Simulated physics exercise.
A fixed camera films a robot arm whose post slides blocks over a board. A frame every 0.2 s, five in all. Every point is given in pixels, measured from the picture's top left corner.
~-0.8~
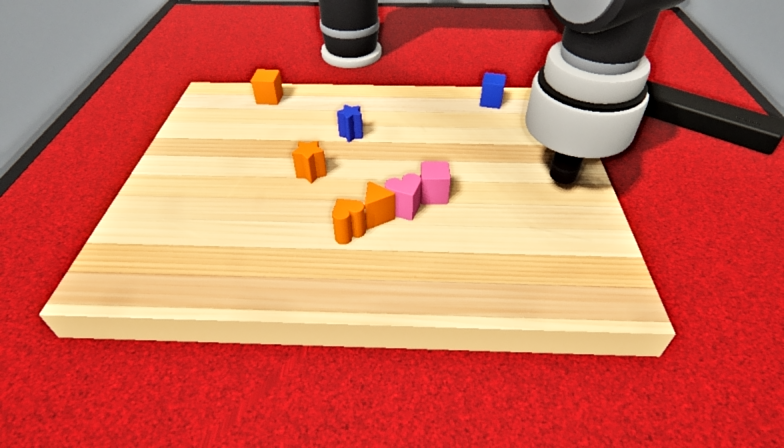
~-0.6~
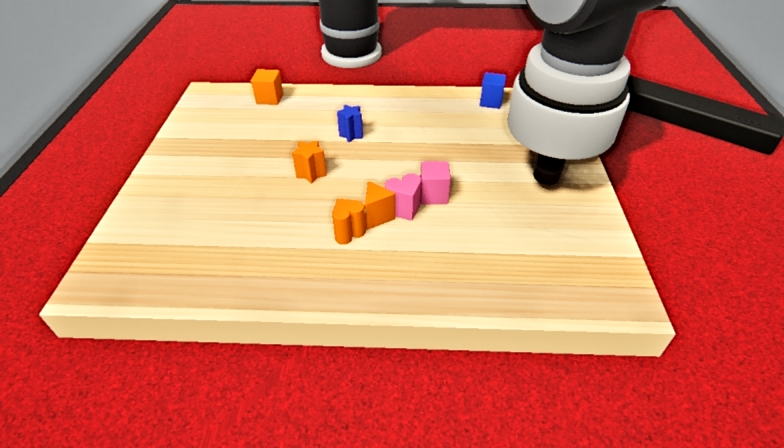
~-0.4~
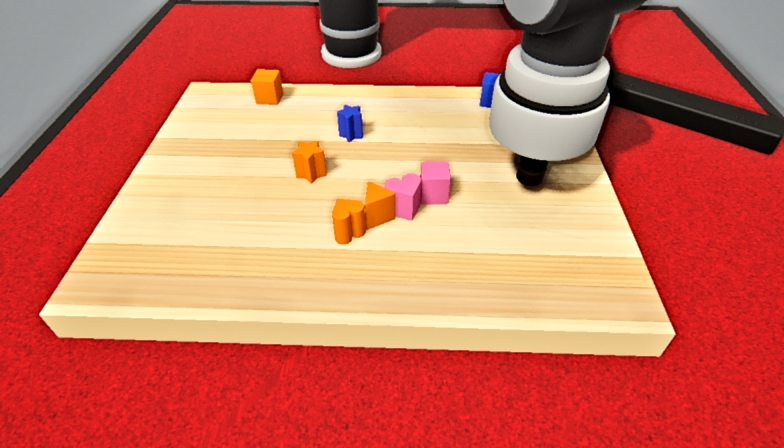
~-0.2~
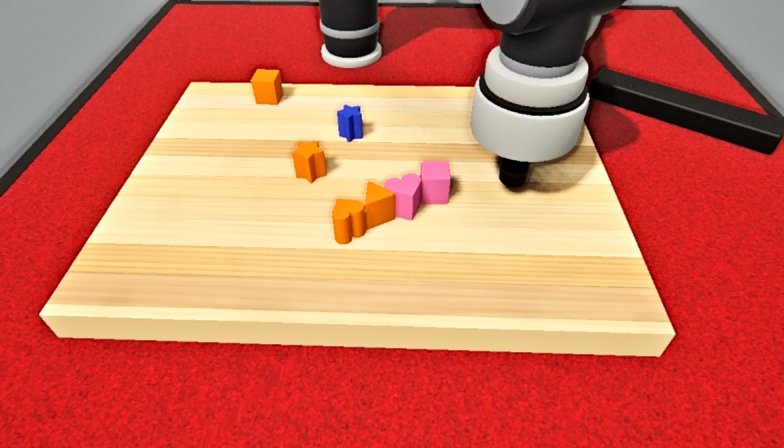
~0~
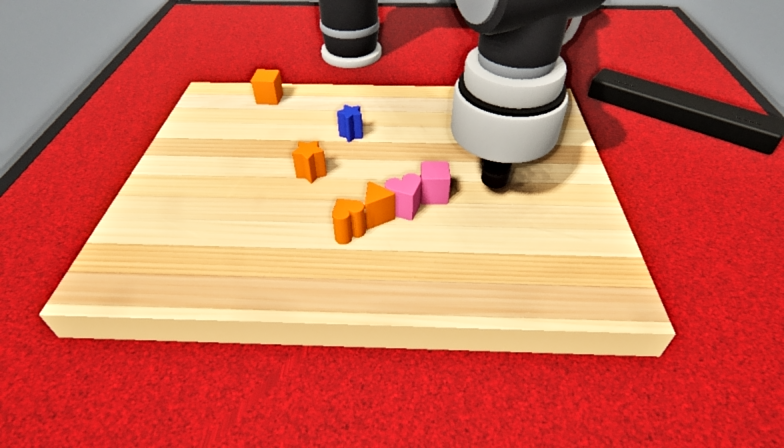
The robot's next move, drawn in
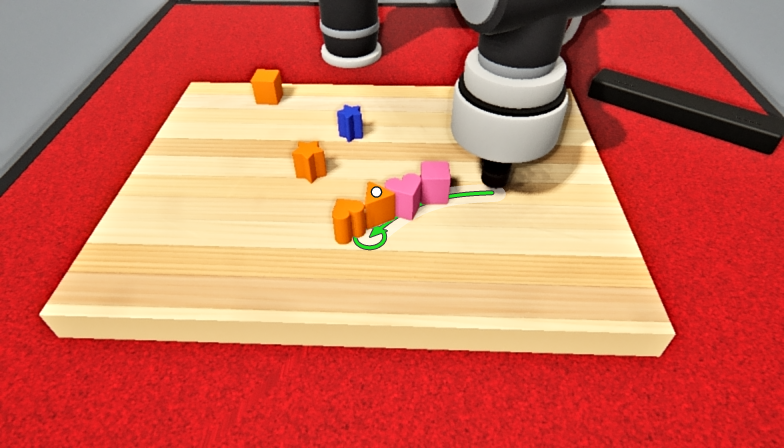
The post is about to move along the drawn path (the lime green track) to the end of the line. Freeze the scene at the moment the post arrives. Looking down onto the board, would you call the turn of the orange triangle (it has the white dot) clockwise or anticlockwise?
It rotates counterclockwise.
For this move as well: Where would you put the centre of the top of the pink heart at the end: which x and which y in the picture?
Around pixel (362, 184).
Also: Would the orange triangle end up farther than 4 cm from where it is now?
Yes, I think so.
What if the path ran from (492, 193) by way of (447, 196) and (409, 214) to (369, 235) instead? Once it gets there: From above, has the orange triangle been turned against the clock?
Yes, that is what happens.
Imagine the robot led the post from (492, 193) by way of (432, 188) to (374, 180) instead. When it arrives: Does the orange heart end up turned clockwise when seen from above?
Going by the path, yes.
Drawn move, from (492, 193) over (446, 197) and (405, 212) to (370, 237); the dot is on the orange triangle.
What follows on the original path. One third of the way, post at (447, 185); orange heart at (341, 210), turned 25° clockwise; orange triangle at (366, 198), turned 20° anticlockwise; pink heart at (390, 184), turned 15° anticlockwise; pink four-sided block at (419, 170).
Two thirds of the way, post at (405, 200); orange heart at (340, 211), turned 30° clockwise; orange triangle at (364, 200), turned 25° anticlockwise; pink heart at (372, 181), turned 50° anticlockwise; pink four-sided block at (396, 167), turned 55° clockwise.
At the end, post at (369, 225); orange heart at (310, 223), turned 65° clockwise; orange triangle at (335, 219), turned 20° anticlockwise; pink heart at (362, 184); pink four-sided block at (396, 168), turned 55° clockwise.
